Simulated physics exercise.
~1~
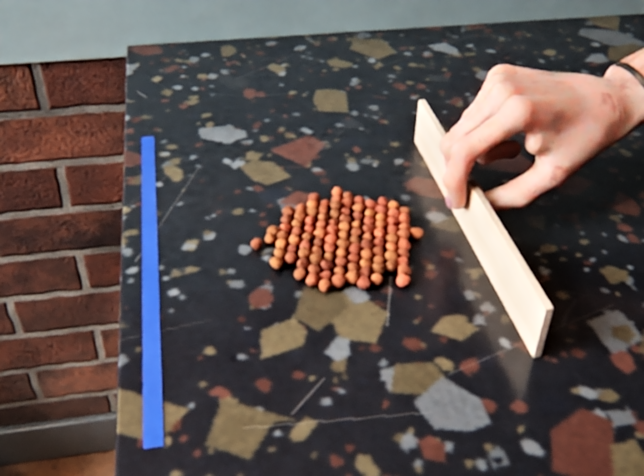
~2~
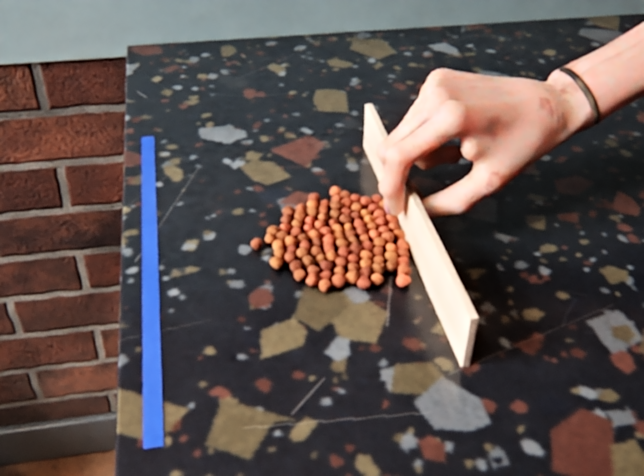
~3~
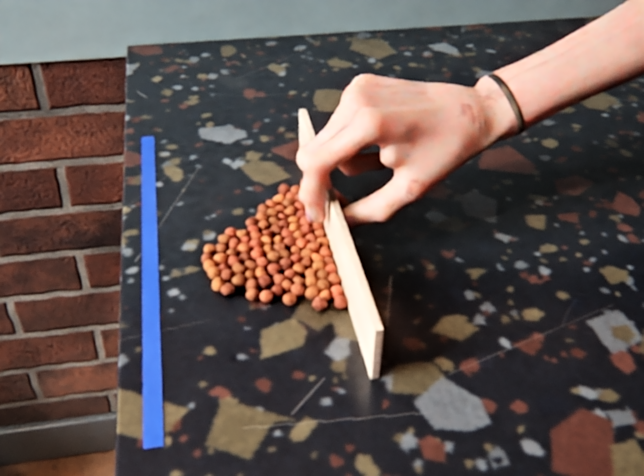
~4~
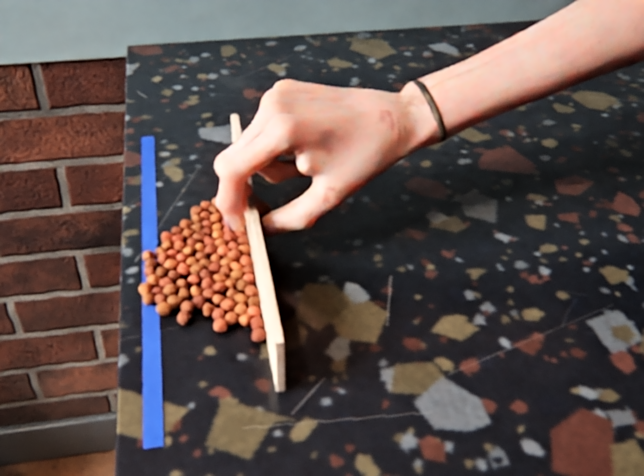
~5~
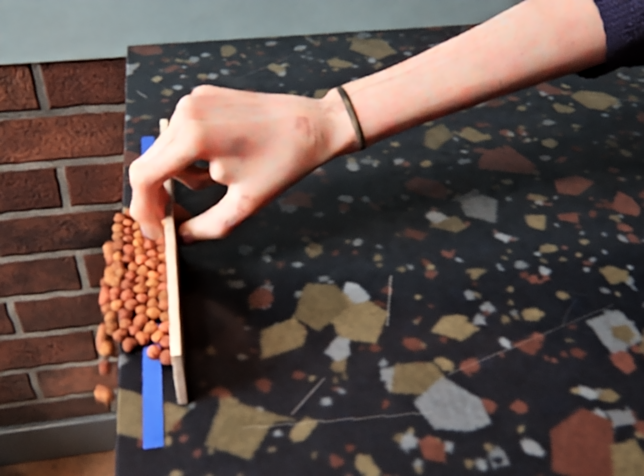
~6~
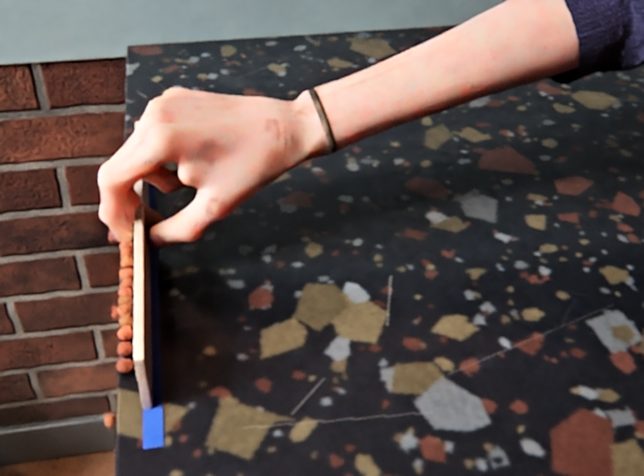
Hand sweeping a heap of small reddish-brown balls leftward with a wooden strip, pushing most over the table edge beside blue tape.
